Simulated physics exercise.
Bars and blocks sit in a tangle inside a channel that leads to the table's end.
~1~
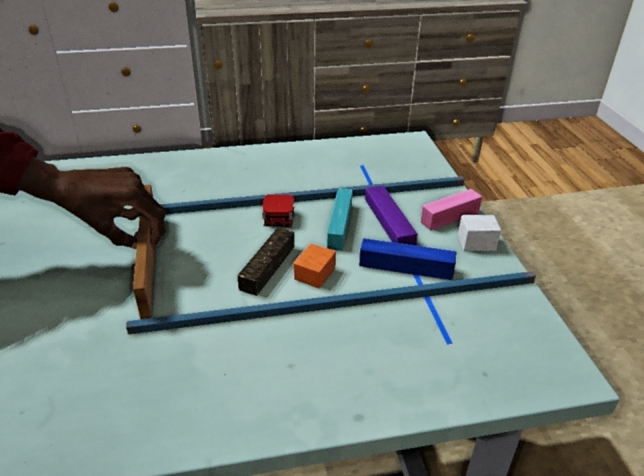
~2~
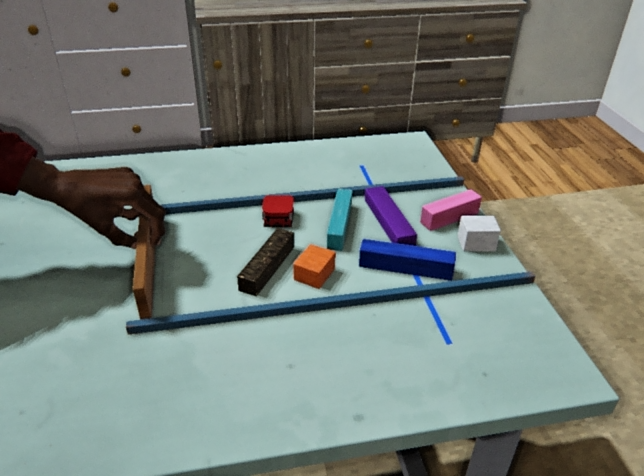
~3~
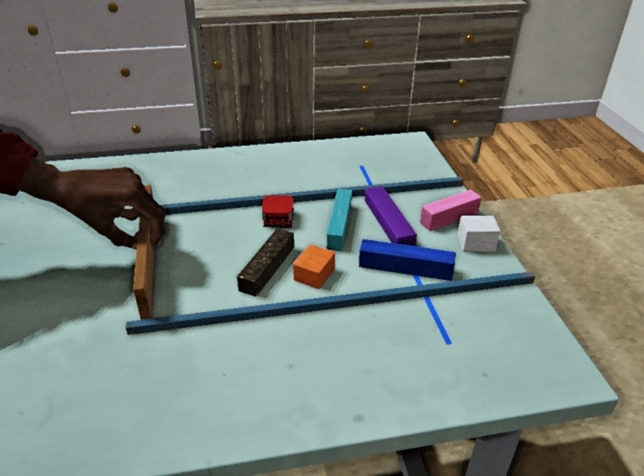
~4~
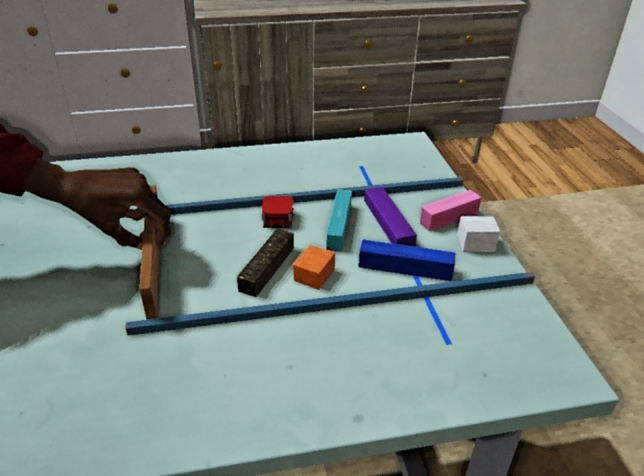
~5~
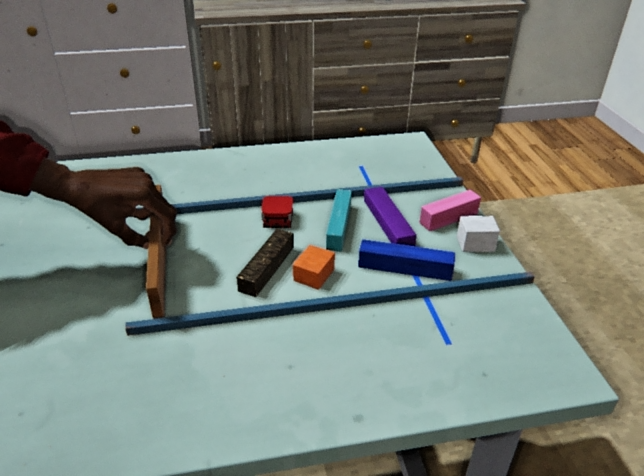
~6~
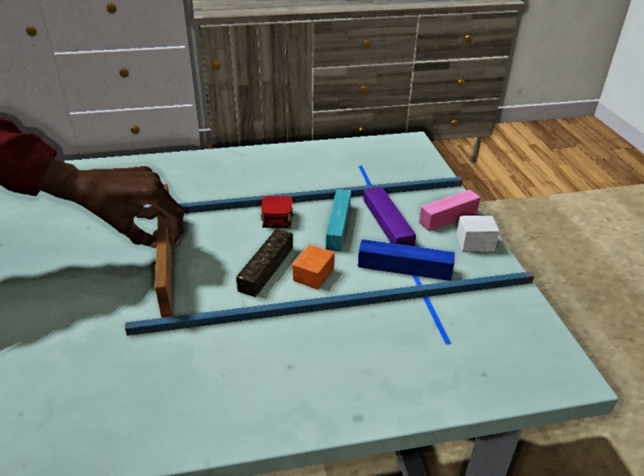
A hand holding a small brown board upright slides it slightly right between two blue rails, while colourful blocks ahead stay still.
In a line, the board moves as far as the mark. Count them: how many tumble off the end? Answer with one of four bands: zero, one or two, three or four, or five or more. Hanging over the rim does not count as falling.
Zero.
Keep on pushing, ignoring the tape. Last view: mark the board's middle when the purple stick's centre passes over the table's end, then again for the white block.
I'd put it close to (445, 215), and close to (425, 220) for the other one.
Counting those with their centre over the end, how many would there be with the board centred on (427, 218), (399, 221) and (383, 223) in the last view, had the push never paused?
3; 0; 0.
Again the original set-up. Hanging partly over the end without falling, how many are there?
That comes to 2 of them.
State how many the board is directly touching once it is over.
Count: 2.
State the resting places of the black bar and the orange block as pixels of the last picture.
Final positions - black bar around (412, 243), orange block around (440, 249).
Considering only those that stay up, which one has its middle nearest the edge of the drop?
The pink stick ends nearest.
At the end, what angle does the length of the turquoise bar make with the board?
It is near 10° out of line.
Soon after, none off yet; white block at rest near (477, 234); pink stick at rest near (450, 210); purple stick at rest near (388, 217).
At rest, the number that fall off is zero.
